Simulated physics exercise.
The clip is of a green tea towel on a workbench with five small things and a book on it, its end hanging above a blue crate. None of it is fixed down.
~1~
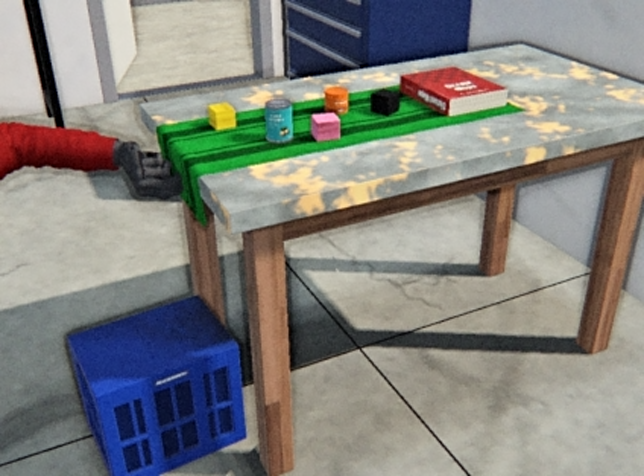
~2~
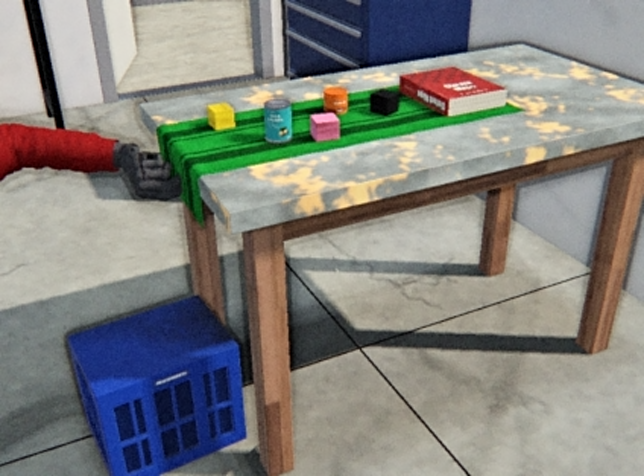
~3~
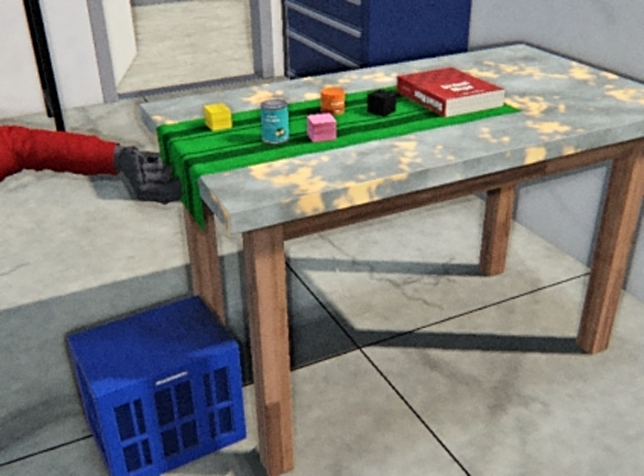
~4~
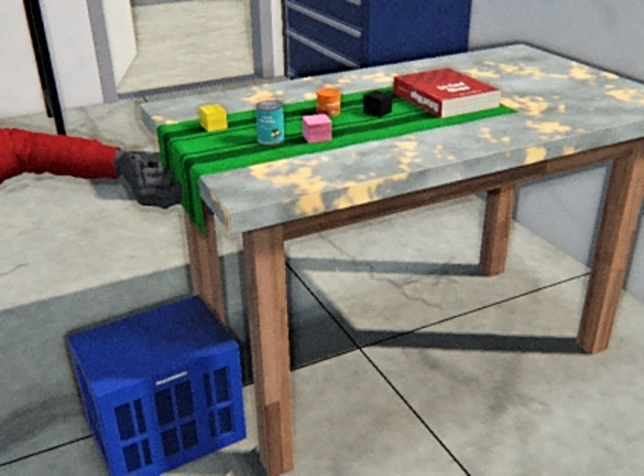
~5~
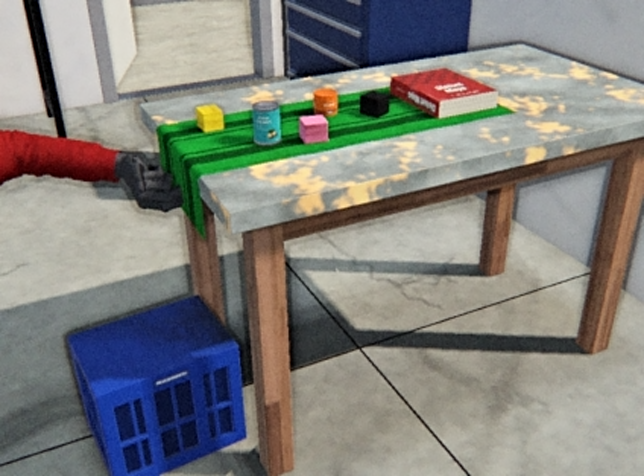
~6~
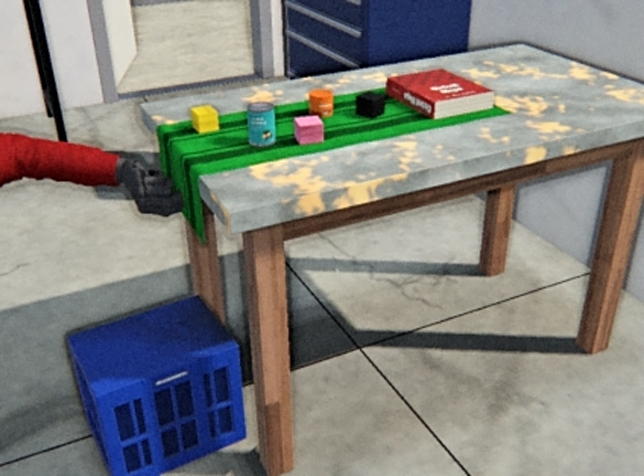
A gloved hand in a red sleeve slowly pulled a green cloth a little way over the table's left edge, and the small cubes, cans and red book on it shifted slightly left together.
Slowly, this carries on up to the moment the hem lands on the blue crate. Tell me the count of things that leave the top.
Fallen count: Three.
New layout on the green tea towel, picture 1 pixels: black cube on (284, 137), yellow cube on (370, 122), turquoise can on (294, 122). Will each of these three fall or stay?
Outcome: Black cube falls away, yellow cube stays, turquoise can falls away.
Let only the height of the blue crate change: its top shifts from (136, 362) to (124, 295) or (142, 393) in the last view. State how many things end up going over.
First height: 1; second height: 4.
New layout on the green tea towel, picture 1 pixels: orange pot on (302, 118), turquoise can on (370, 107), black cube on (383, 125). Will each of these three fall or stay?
The orange pot ends up off the top, the turquoise can ends up on top still, the black cube ends up on top still.
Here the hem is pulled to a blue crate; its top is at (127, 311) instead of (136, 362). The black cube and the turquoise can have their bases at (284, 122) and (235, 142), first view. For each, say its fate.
Outcome for the black cube: It stays. Outcome for the turquoise can: It is lost.
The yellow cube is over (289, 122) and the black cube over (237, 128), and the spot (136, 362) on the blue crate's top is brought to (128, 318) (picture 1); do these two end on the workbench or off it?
As for the yellow cube, it stays in place; as for the black cube, it leaves the top.
Early on, hem near (188, 269); yellow cube gone.
Midway, hem near (191, 310); yellow cube and turquoise can gone.
Finally, hem on the crate; yellow cube, turquoise can and pink cube gone. It carries off three.
